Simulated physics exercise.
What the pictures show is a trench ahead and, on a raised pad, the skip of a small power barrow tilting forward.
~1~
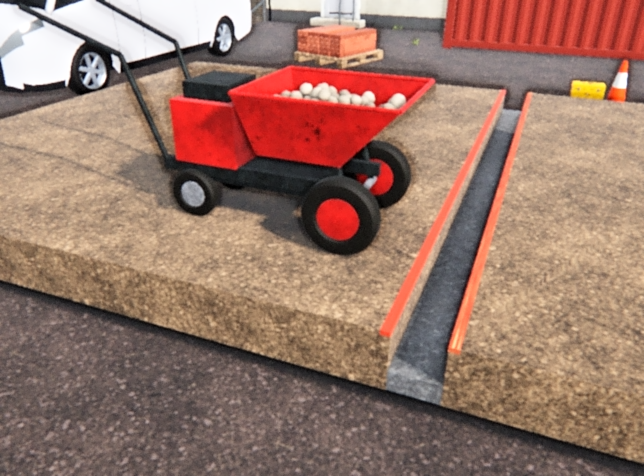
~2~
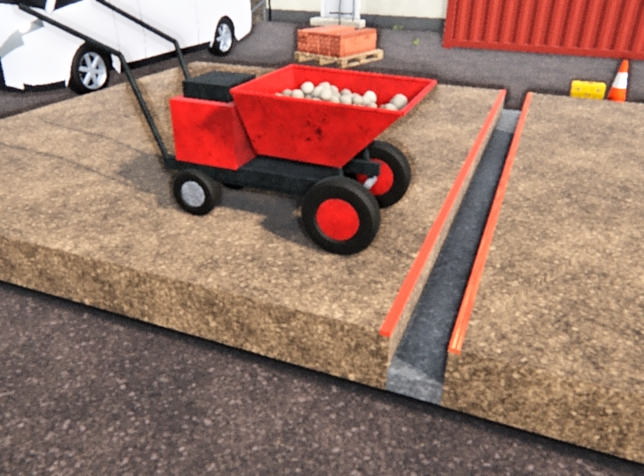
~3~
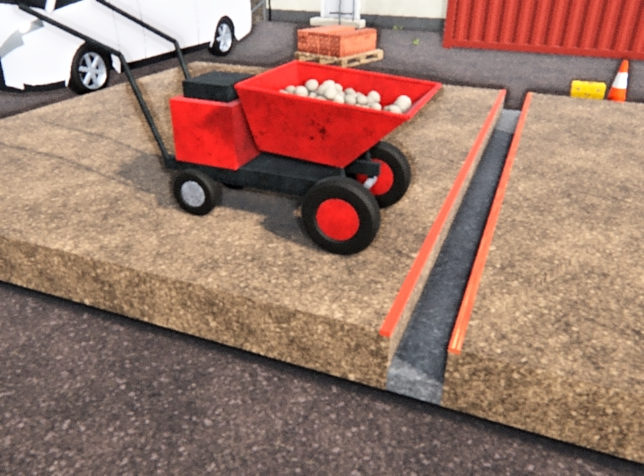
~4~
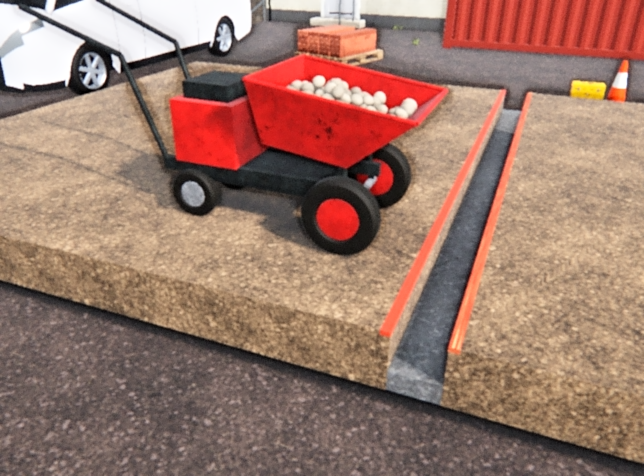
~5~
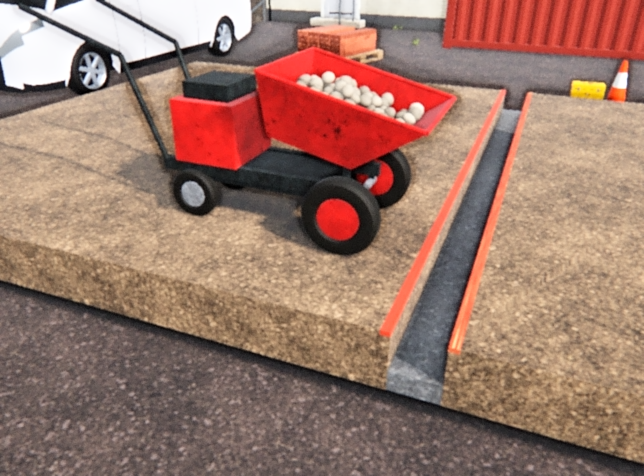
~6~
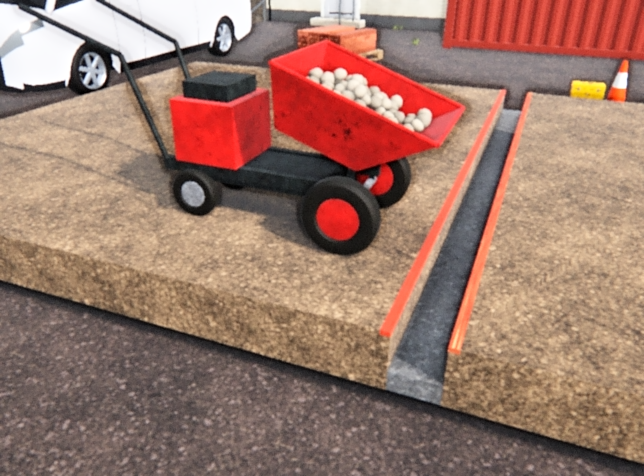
Red skip of a small power barrow loaded with pale pebbles, tilting gradually forward to the right beside a narrow trench.
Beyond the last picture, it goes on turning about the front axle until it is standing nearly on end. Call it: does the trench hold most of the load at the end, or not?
Not - it holds the smaller portion.
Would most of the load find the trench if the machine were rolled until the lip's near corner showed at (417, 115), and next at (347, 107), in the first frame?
With the lip at the first place the share is short of one half; at the second place it is beyond one half.
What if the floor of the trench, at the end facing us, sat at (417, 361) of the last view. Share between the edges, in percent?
Estimated share: Approx. 10 %.
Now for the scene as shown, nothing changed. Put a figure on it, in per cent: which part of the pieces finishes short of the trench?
Estimate: Around 0 per cent.
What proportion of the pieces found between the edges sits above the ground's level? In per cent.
Roughly 20 percent.
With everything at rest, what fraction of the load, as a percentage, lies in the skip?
Roughly 20 per cent.
Shortly afterwards, skip tipped steeply; the whole lot in the skip.
Next, skip tipped steeply; the bulk in the skip; only a few in or heaped over the trench; near a quarter beyond it; only a few falling.
Some moments later, skip tipped right over; near a quarter in the skip; a little in or heaped over the trench; near two thirds beyond it.
In the end, skip tipped right over; near a quarter in the skip; a little in or heaped over the trench; near two thirds beyond it.
